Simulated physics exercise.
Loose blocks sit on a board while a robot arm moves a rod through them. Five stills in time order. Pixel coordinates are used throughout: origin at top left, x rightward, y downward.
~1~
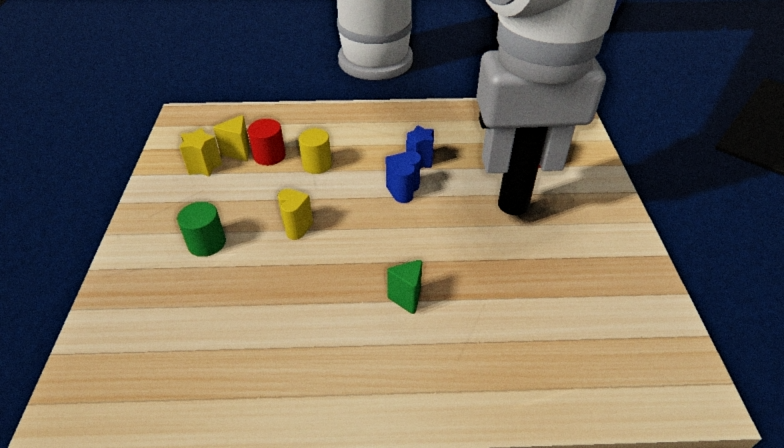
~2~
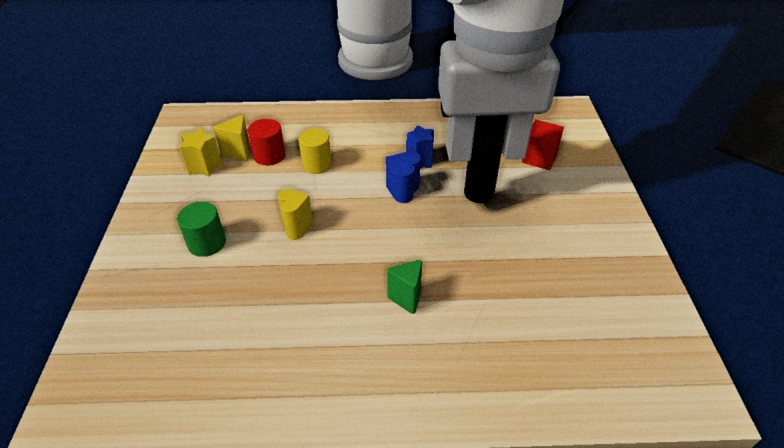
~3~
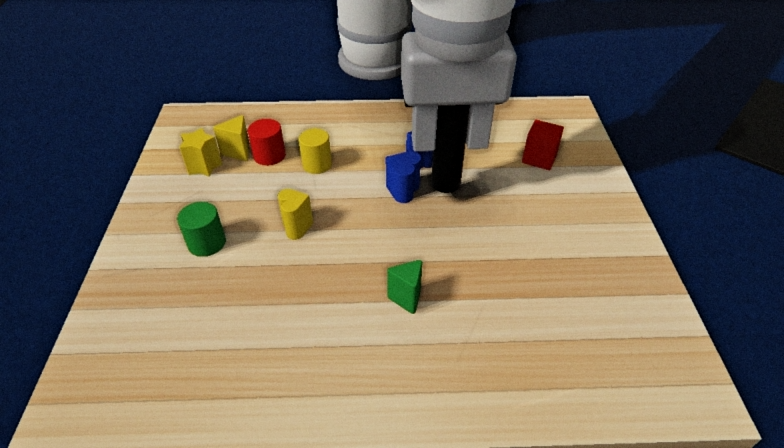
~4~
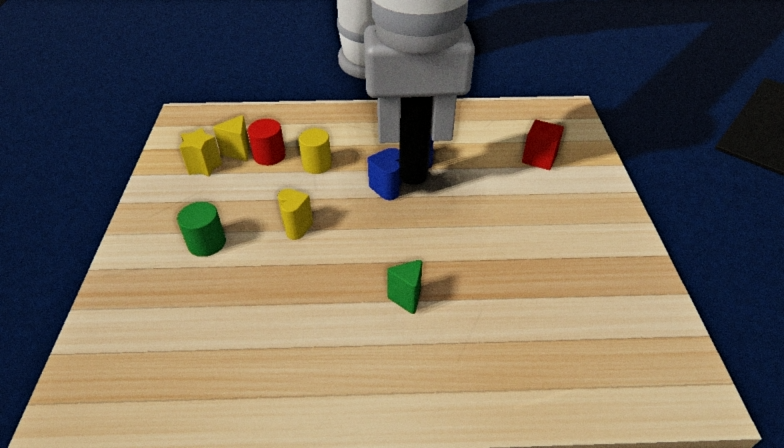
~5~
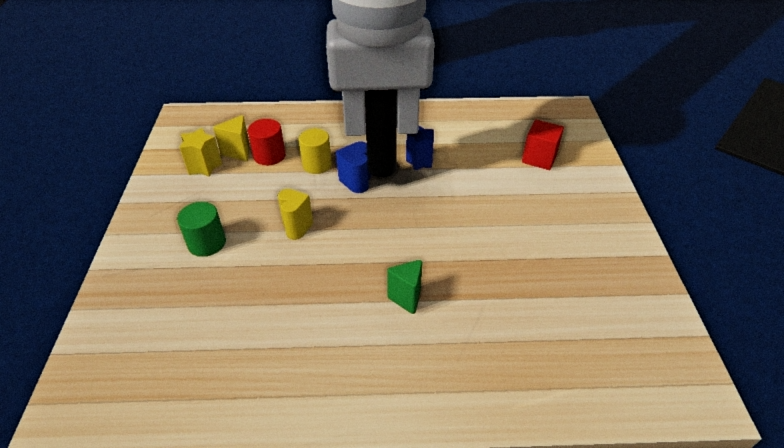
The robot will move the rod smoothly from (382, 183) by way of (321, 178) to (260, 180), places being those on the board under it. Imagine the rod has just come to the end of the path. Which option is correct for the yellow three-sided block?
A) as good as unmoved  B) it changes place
The answer is A.
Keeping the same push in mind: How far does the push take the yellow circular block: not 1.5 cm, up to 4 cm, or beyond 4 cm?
I'd go with 1.5 to 4 cm for this block.
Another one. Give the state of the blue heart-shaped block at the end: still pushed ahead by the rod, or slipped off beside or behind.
Still leading.
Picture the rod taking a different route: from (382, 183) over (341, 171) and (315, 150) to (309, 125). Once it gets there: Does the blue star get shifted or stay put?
By the end it is where it was.
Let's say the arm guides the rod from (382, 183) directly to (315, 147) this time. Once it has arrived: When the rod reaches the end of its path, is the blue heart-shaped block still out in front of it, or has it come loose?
Beside or behind, I predict.
What follows on the original path. One third of the way, rod at (340, 165); yellow circular block at (303, 132); blue heart-shaped block at (312, 149).
Two thirds of the way, rod at (298, 164); red circular block at (261, 126); yellow circular block at (292, 128); blue heart-shaped block at (270, 148).
At the end, rod at (256, 166); yellow three-sided block unmoved; red circular block at (261, 126); yellow circular block at (292, 128); blue heart-shaped block at (227, 150).
